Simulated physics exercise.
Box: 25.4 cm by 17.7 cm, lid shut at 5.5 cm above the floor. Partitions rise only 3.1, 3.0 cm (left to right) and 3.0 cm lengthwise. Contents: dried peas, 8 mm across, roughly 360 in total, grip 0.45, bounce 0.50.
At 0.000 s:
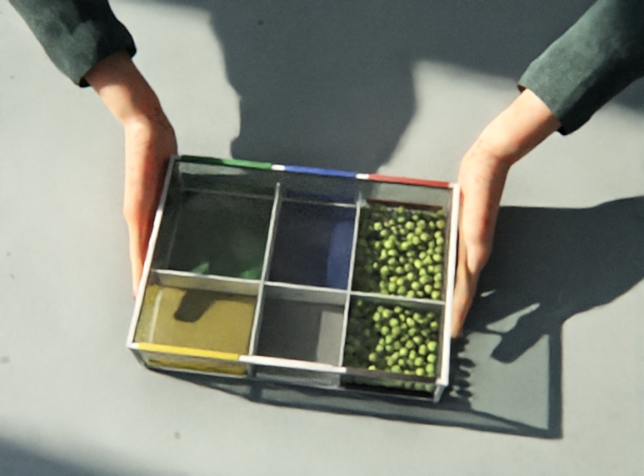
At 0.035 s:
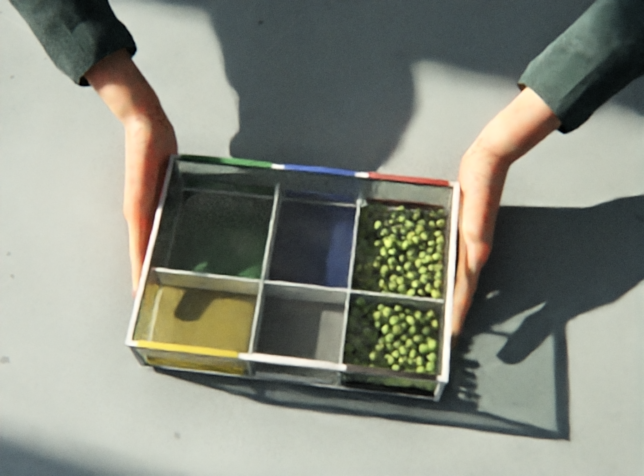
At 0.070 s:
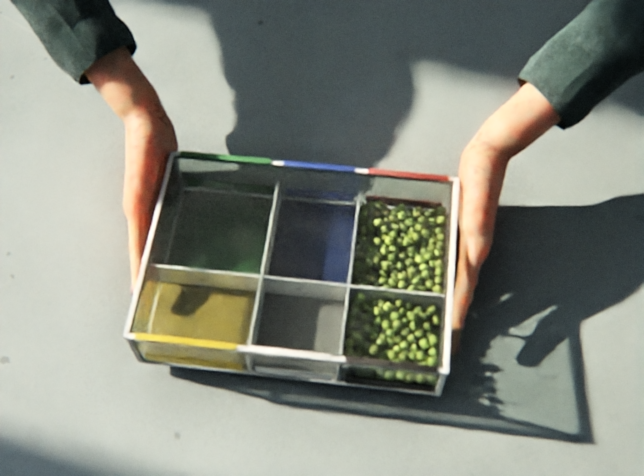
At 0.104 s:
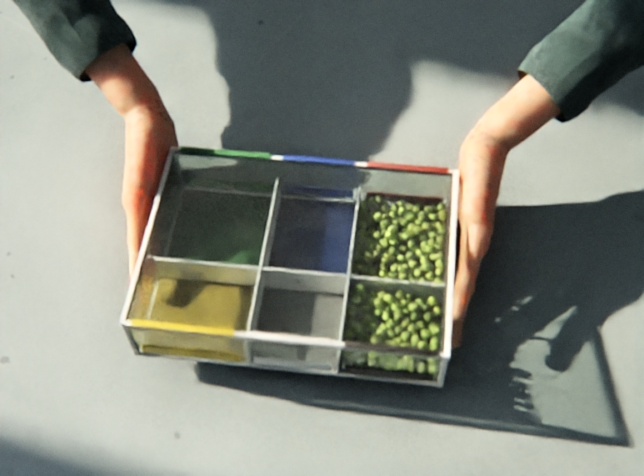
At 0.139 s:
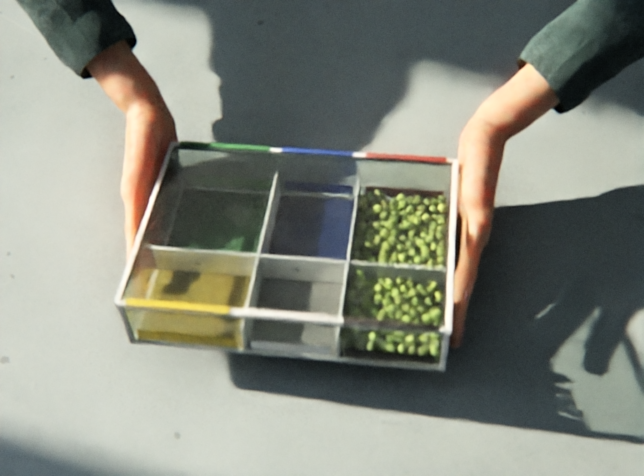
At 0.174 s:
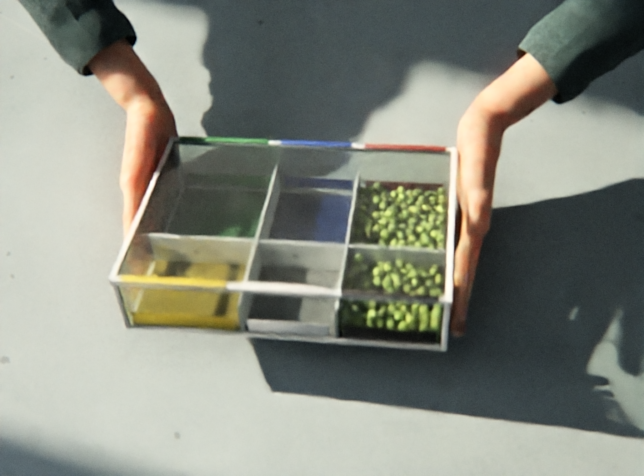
A clear, divided box with green peas in its two right-hand compartments tilted slowly at first, then faster, as two hands held its sides and its shadow slid right across the grey floor.
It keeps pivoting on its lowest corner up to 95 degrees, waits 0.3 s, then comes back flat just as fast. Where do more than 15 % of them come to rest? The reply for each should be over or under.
For red compartment it is over, for blue compartment it is over, for green compartment it is under, for yellow compartment it is under, for white compartment it is under, for black compartment it is under.
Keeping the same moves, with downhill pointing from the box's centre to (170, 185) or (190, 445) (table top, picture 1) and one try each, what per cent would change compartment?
First try: About 85 percent; second try: About 70 percent.
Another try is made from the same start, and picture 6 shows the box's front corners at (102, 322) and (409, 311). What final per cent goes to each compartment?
Per cent at the finish: Red 0, blue 10, green 85, yellow 0, white 0, black 0.
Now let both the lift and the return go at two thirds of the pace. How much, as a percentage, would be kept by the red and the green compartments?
In that case the red compartment would hold 60 per cent and the green one 10 per cent.
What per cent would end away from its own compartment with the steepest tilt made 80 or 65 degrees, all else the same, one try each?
Some 40 and 20 per cent.
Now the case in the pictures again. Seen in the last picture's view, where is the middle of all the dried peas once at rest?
I'd put it at about (371, 229).
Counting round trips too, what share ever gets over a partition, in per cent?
Roughly 50 %.
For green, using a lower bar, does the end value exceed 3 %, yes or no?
Green: It does.
Then, at 0.80 s, tilt 95 degrees; red 70 %, blue 20 %, green 5 %, black 5 %.
After 1.21 s, tilt 54 degrees; red 60 %, blue 30 %, green 10 %.
Then, at 1.71 s, tilt 0 degrees; red 60 %, blue 30 %, green 10 %.
At rest (2.2 s), red 60 %, blue 30 %, green 10 %, yellow 0 %, white 0 %, black 0 %.
